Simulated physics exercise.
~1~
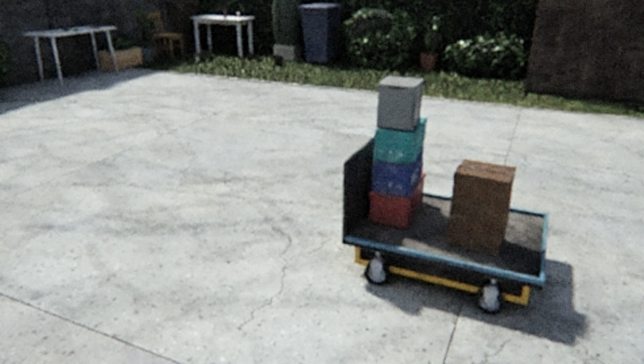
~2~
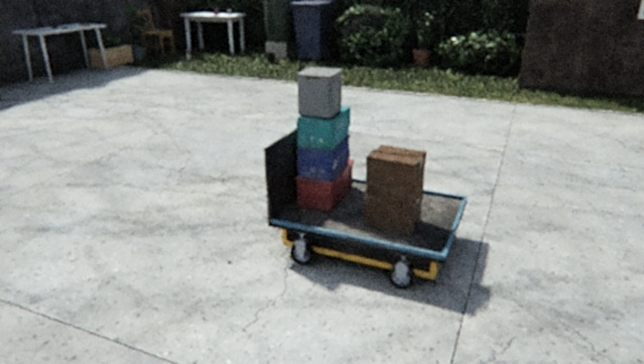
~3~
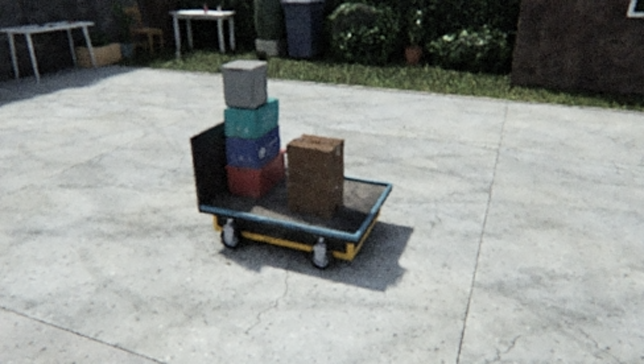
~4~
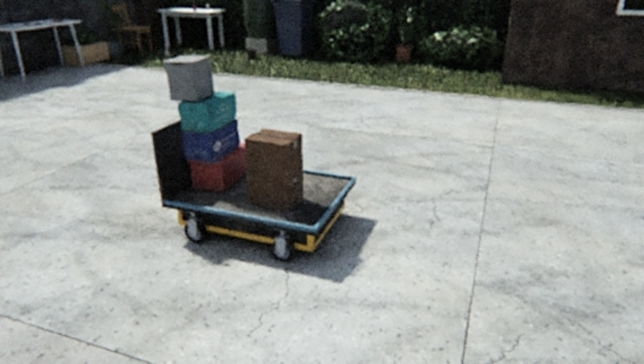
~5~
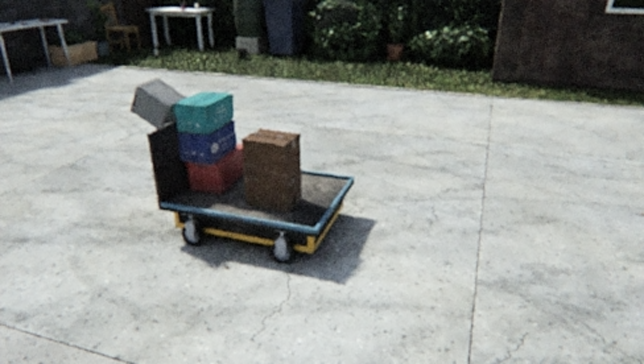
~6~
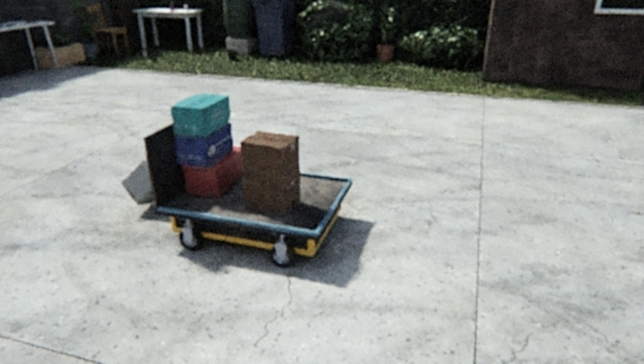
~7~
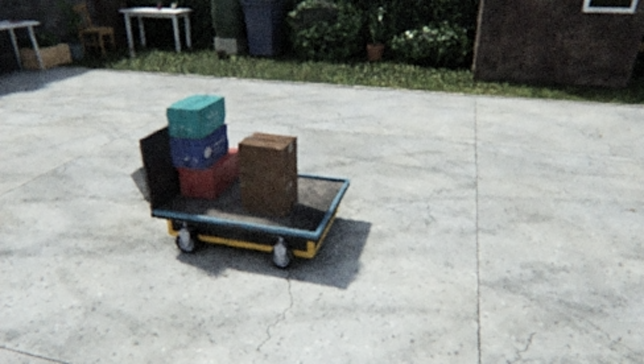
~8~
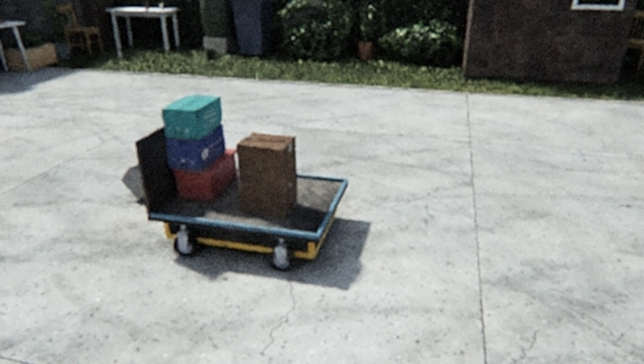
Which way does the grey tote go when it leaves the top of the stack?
The grey tote moves to the left, going over the board and down off the cart.
